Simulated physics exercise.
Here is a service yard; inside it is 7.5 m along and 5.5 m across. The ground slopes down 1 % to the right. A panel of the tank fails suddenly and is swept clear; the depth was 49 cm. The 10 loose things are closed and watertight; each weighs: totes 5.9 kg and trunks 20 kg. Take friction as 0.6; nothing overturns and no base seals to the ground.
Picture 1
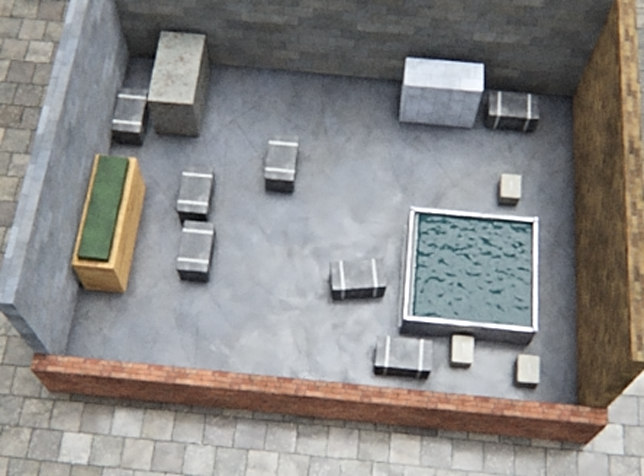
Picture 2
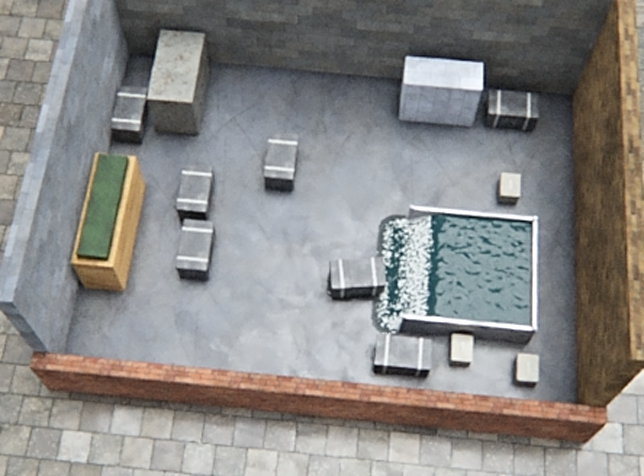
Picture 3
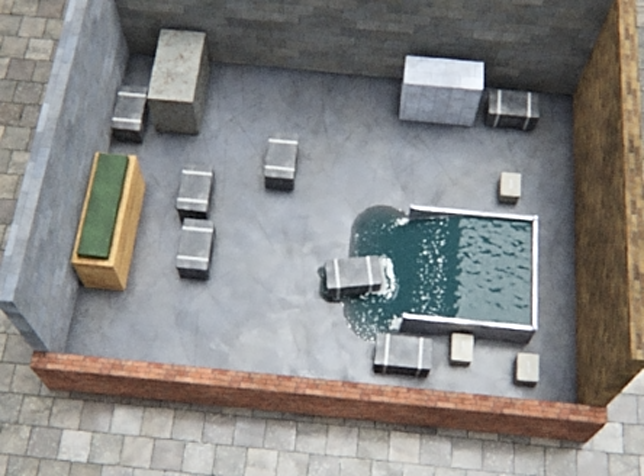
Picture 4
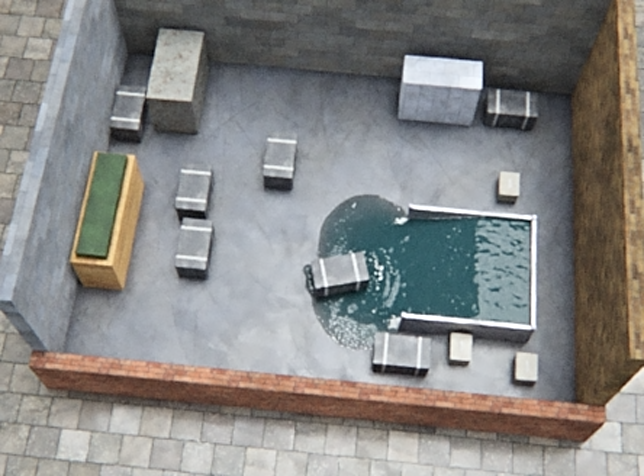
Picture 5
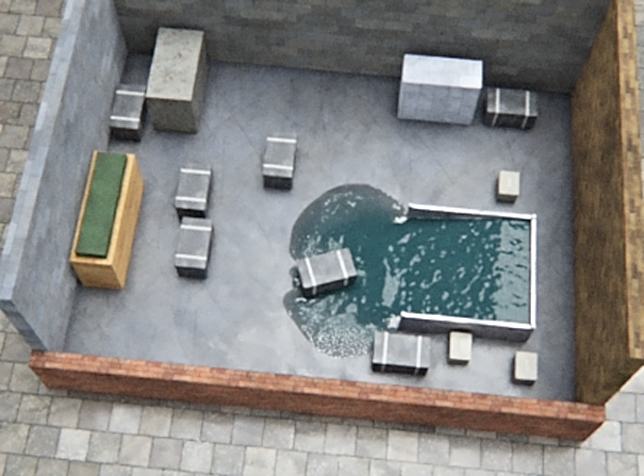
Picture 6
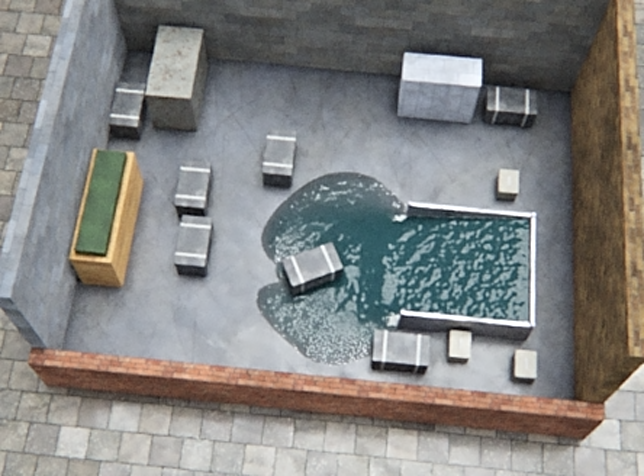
A walled yard held a tank of green water among scattered boxes until its left side gave way, and the water spread leftward across the floor, pushing the nearest dark box along and turning it slightly.
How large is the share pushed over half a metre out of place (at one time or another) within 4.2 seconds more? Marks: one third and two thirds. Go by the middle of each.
That comes to between one and two thirds.
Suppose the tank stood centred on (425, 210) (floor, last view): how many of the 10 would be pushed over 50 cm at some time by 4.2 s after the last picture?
In that case 4 of them.
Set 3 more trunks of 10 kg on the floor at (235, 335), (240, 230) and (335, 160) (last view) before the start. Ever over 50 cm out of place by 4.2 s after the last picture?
In turn: Past it, over, over.
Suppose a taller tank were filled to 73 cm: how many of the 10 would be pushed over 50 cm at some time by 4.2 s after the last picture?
In that case 5 of them.
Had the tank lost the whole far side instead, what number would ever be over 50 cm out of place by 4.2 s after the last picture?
In that case 1 of them.
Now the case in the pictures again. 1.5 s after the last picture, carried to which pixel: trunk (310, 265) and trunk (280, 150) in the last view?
Around (188, 240) and (247, 134).
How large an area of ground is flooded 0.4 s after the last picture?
About 12 m2.
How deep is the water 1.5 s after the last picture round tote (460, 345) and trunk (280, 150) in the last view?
About 0 and 5 cm.
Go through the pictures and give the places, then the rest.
A trunk at (358, 274), on the bottom; a tote at (463, 349) rests on the ground; 3.1 m2 under water; 0 of 10 have shifted, in the first frame.
A trunk at (357, 273), on the bottom; a tote at (462, 348), on the bottom; water covers 3.9 m2; 0 of 10 have shifted, in the second frame.
A trunk at (353, 272) rests on the ground, 7 cm from its start; a tote at (462, 347), on the bottom; water covers 4.6 m2; 1 of 10 have shifted, in the third frame.
A trunk at (340, 270), on the bottom, 25 cm from its start; a tote at (461, 347), on the bottom; water covers 5.7 m2; 1 of 10 have shifted, in the fourth frame.
A trunk at (326, 268), on the bottom, 44 cm from its start; a tote at (461, 346), on the bottom; 7.0 m2 under water; 1 of 10 have shifted, in the fifth frame.
A trunk at (312, 264), on the bottom, 64 cm from its start; a tote at (460, 344) rests on the ground; 8.4 m2 under water; 1 of 10 have shifted, in the sixth frame.
Then, 0.4 s after the last picture 1 of 10 are over 50 cm from their spots; 0 afloat.
Then, 1.5 s after the last picture 4 of 10 are over 50 cm from their spots; 1 afloat.
Then, 2.8 s after the last picture 4 of 10 are over 50 cm from their spots; 2 afloat.
Then, 4.2 s after the last picture 4 of 10 are over 50 cm from their spots, and 4 have been at some point; 5 afloat.
